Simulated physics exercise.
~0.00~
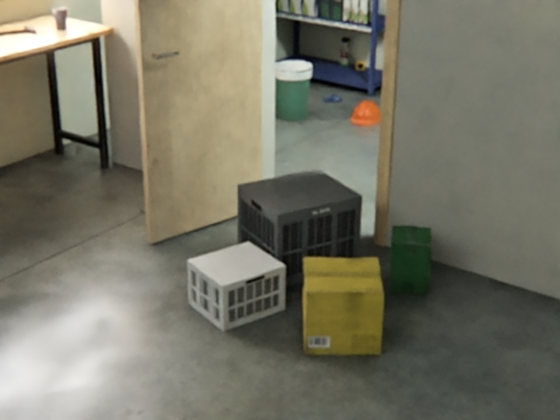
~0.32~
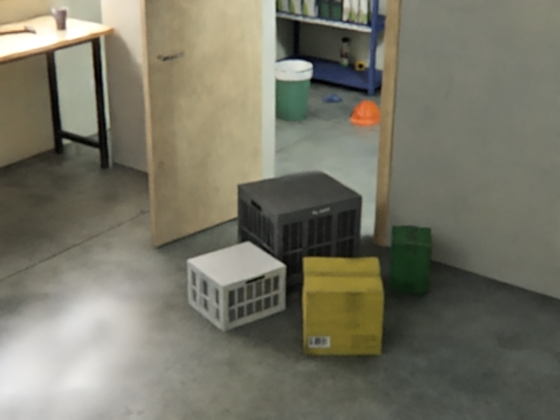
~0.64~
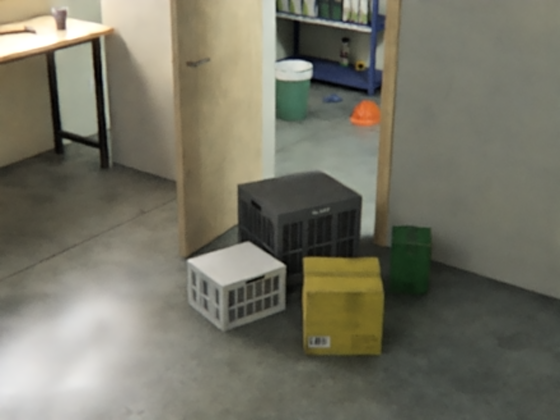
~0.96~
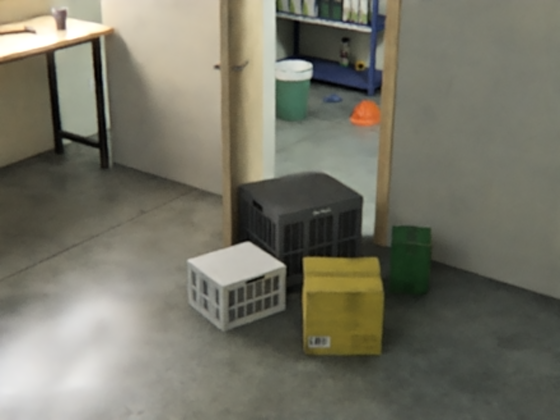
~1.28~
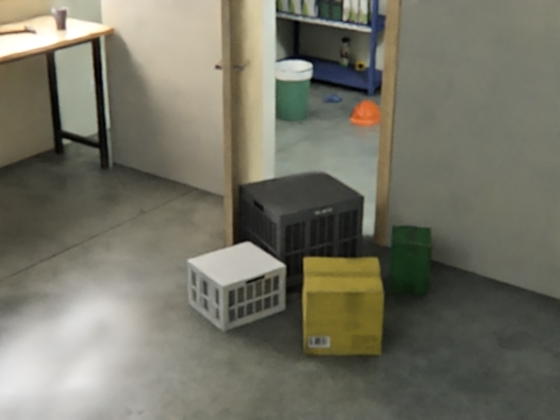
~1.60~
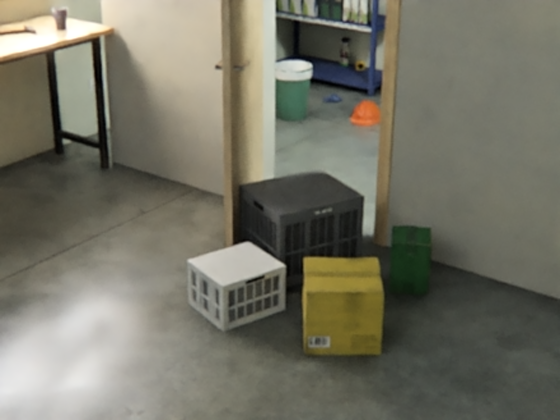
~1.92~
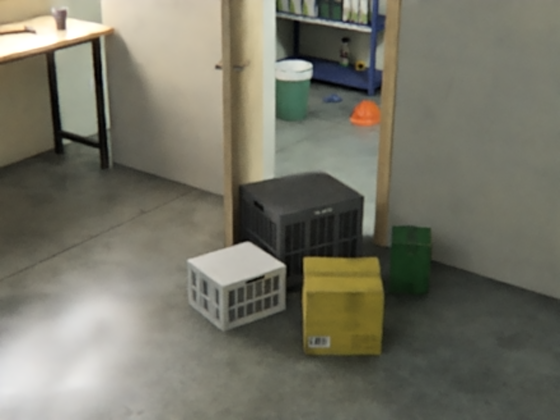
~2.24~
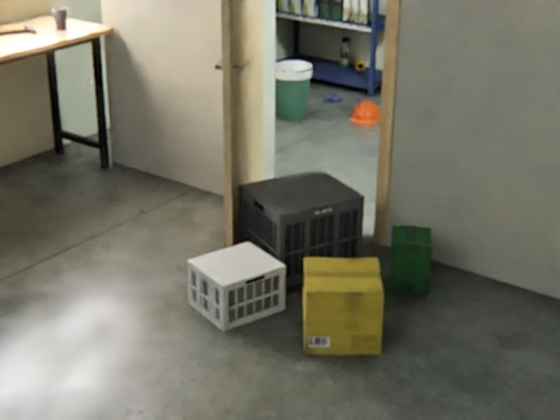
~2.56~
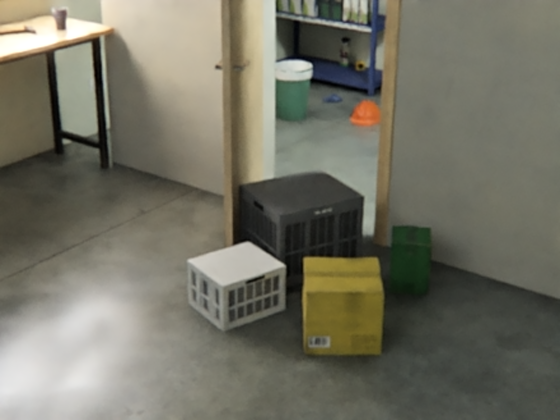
A wooden door standing wide open swung partway toward closing, then stopped against the dark grey crate in the doorway and stayed ajar, while the crate, a white crate, a yellow box and a green box all stayed where they were.
